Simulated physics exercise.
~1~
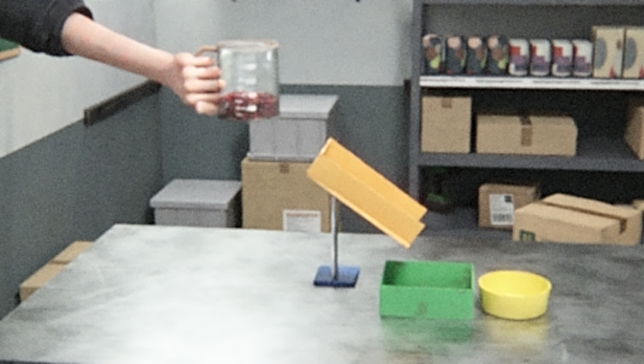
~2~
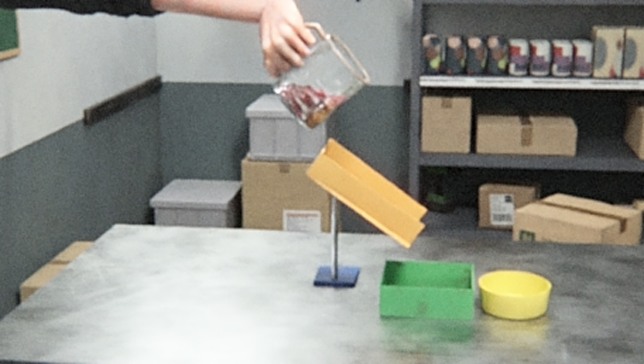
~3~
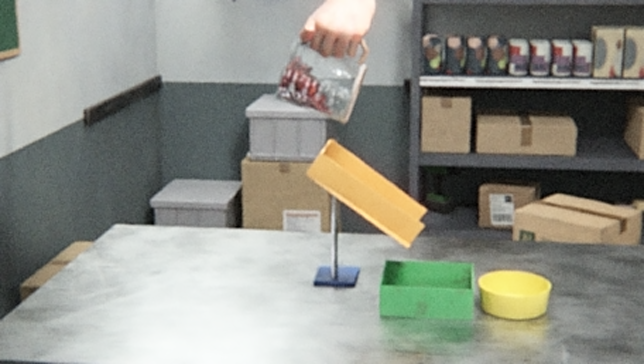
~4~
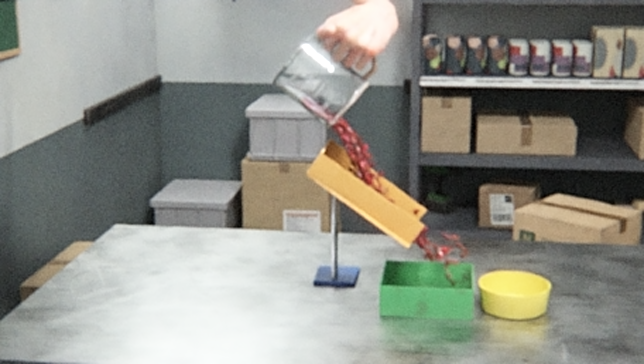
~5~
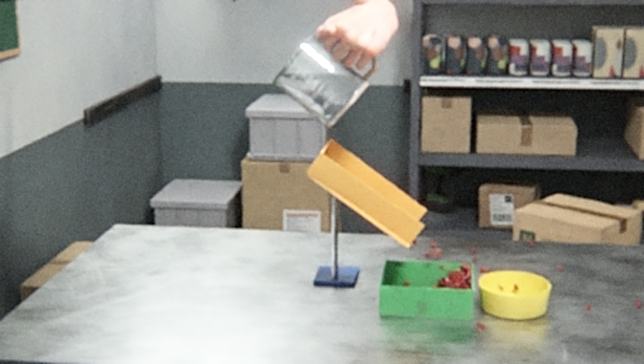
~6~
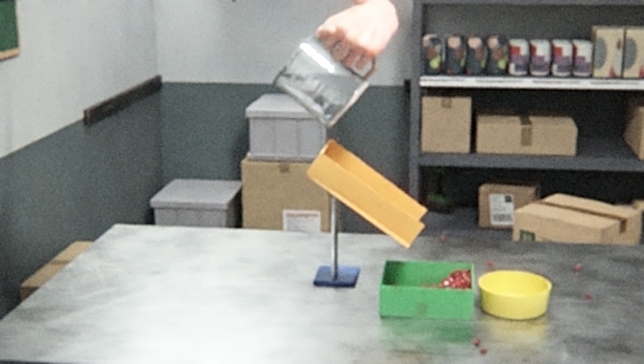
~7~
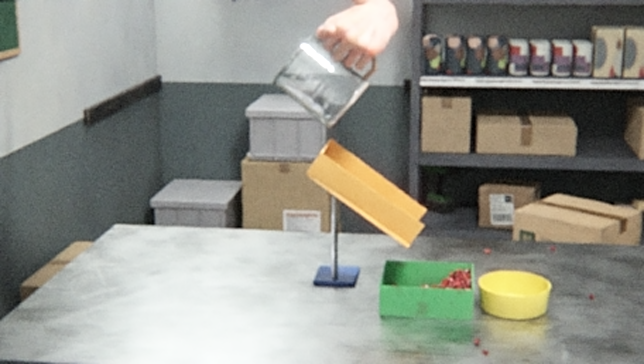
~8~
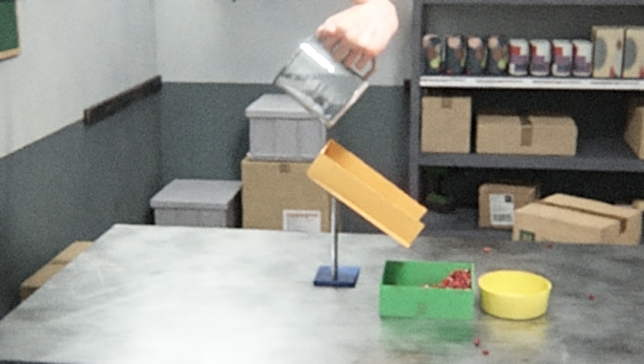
The clip shows a hand moving a clear jug of red beans rightward and tipping it over an orange sloped chute, sending them down into a green tin beside a yellow dish, where most settle while a few scatter across the table.
